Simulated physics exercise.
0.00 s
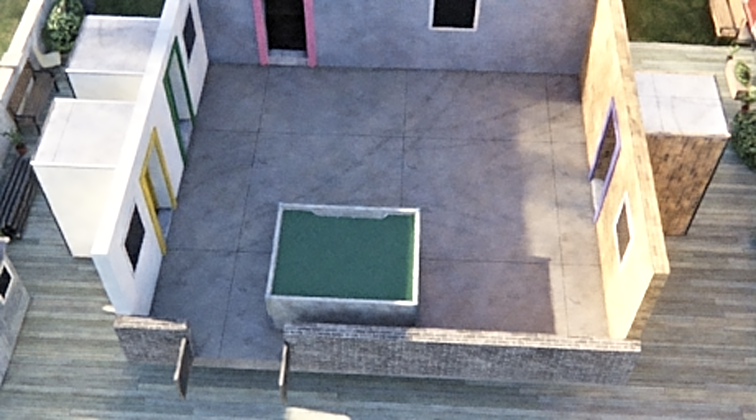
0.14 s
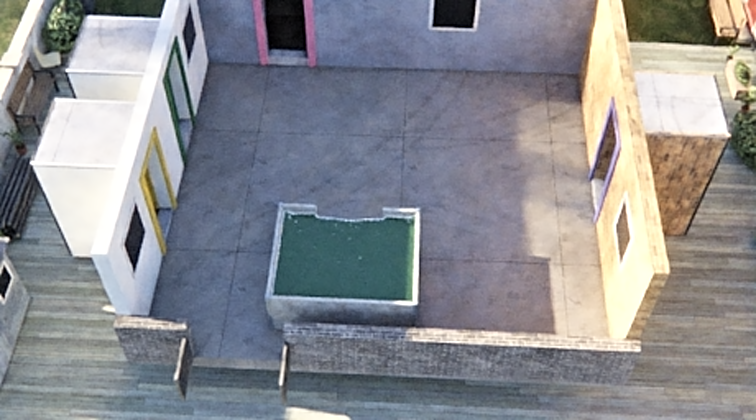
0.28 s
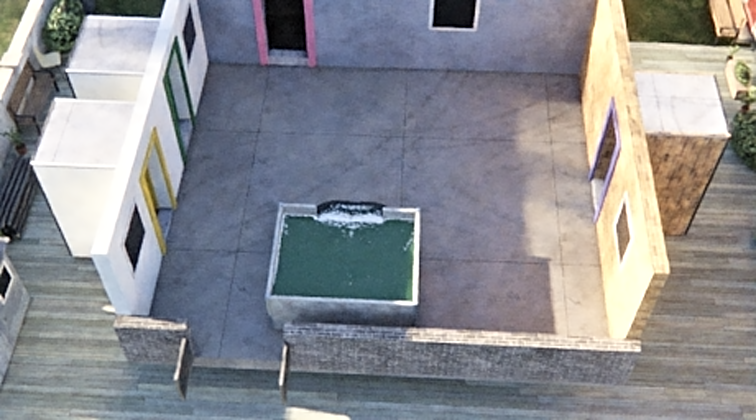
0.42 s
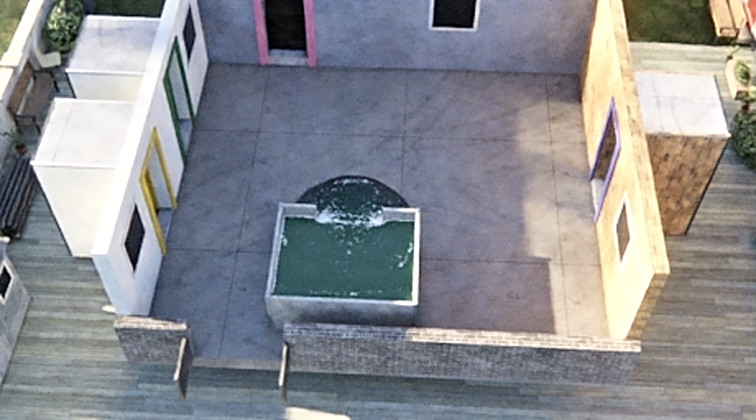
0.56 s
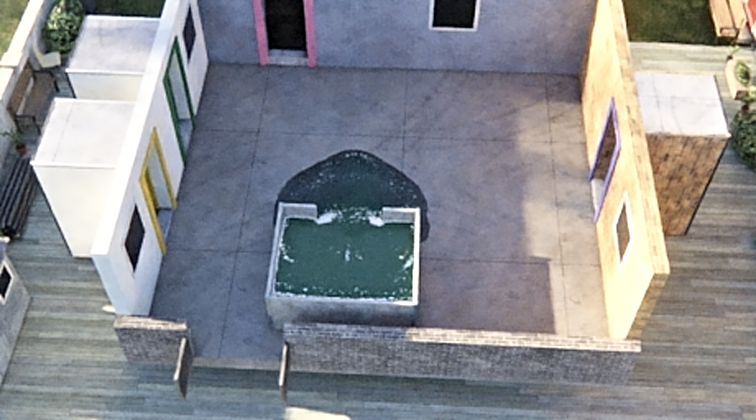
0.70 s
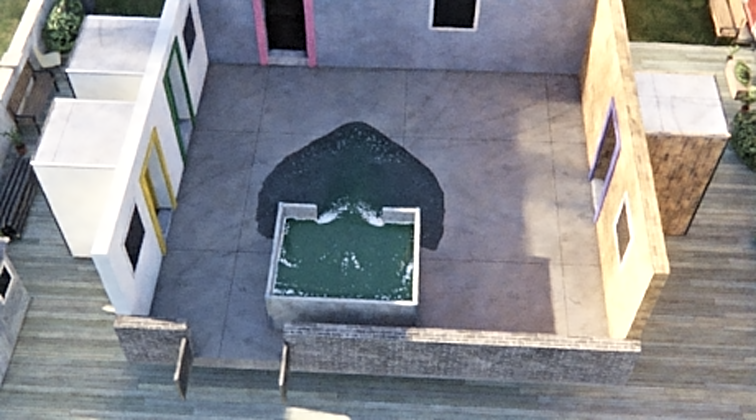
A paved grey court, seen from high above and held in a still view, lies between a white wall on the left and a tan brick one on the right. Yellow and green doorways stand left, a pink one at the back, a purple one right, with a tank of green water near the front. The tank's far side breaks open, and dark water pours through, spreading backward and sideways across the paving.
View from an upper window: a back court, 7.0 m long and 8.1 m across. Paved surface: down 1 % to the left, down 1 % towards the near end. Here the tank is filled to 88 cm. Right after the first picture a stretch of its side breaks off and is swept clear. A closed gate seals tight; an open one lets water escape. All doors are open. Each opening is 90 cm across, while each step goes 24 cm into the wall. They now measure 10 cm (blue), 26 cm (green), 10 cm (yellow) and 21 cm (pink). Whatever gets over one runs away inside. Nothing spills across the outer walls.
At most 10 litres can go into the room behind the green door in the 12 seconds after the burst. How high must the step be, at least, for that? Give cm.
About 11 cm.
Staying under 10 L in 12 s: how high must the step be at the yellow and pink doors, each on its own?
Some 5.0 cm for yellow, some 21 cm for pink.
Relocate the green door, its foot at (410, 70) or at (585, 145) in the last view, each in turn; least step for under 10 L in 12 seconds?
In turn: Roughly 23 cm, roughly 7.5 cm.
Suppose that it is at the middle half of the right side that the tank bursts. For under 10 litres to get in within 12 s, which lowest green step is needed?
A height of around 10.0 cm.
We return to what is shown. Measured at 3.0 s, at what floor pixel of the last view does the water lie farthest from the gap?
The farthest wet point sits near (572, 78).
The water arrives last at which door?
That would be the blue door.
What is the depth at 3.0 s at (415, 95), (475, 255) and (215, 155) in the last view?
Going through the spots in order gives 8, 0 and 1 centimetres.
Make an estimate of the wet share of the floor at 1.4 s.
Roughly 35 percent of the floor.
After 1.4 s water covers 35 % of the floor, deepest (44 cm) near (350, 232); it has not reached the green door.
After 3.0 s water covers 55 % of the floor, deepest (35 cm) near (216, 67); 8 cm at the green door, 0 litres in over its 26 cm step.
After 12.0 s water covers 100 % of the floor, deepest (14 cm) near (143, 342); 9 cm at the green door, 0 litres in over its 26 cm step.
At the green door as built, the water arrived by 1.9 s and peaked near 15 cm at 4.0 s.
With a step of 9.5 cm, 22 litres would have come in within the 12 s; with 12.5 cm, 5 litres. So under 10 litres takes about 11 cm.
